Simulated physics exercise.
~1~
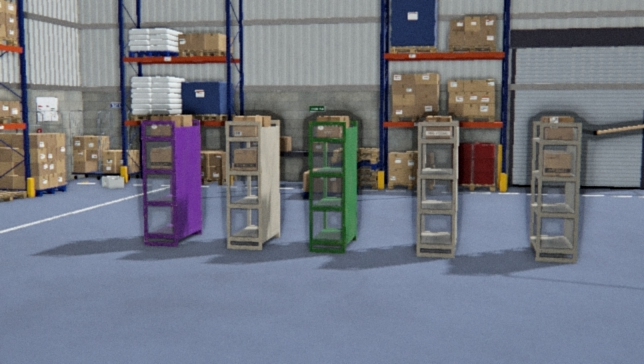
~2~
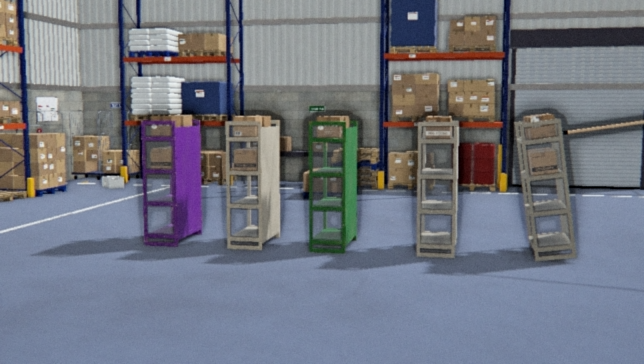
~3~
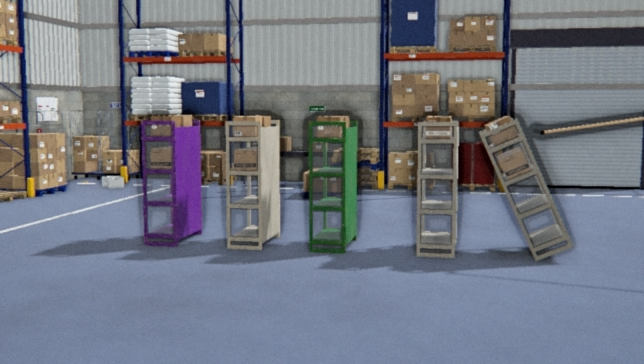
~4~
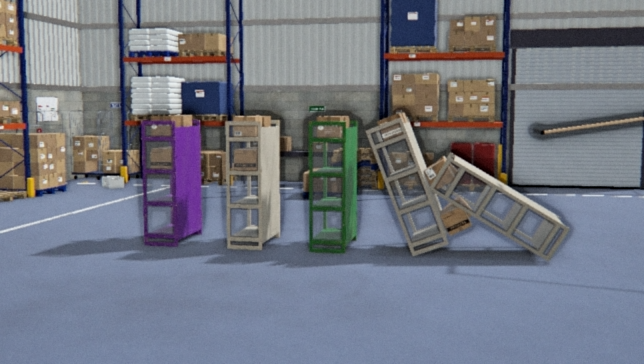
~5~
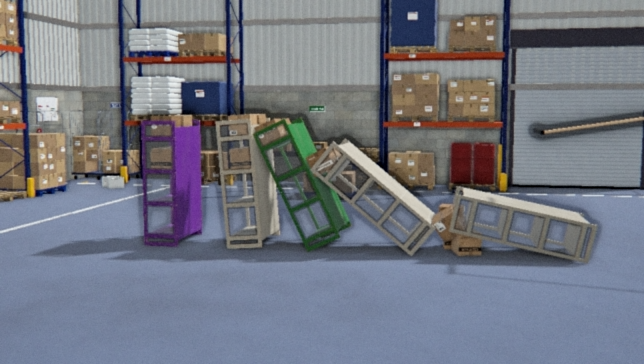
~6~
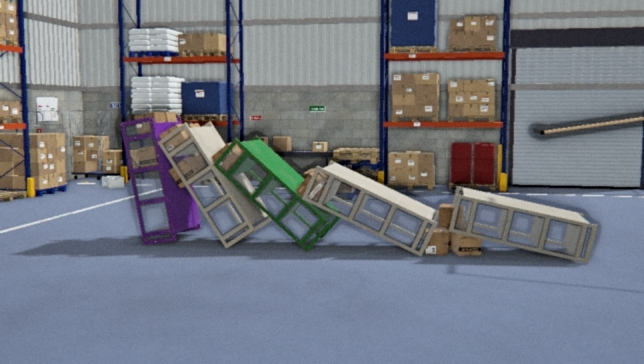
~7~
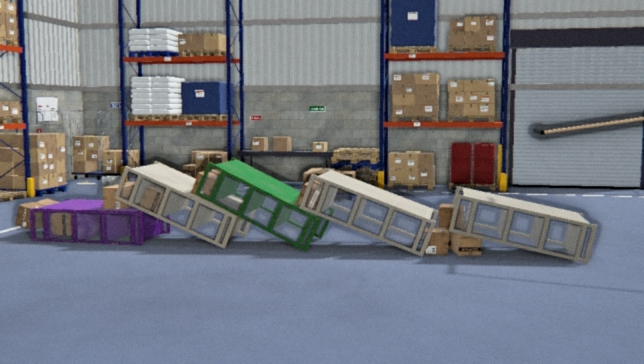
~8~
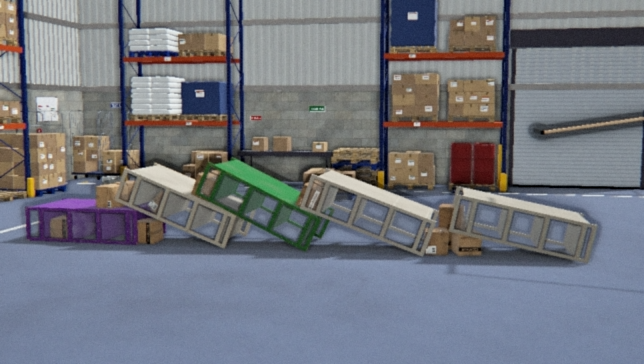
A pole tips the rightmost shelf unit leftward, and all five topple in turn, spilling boxes.
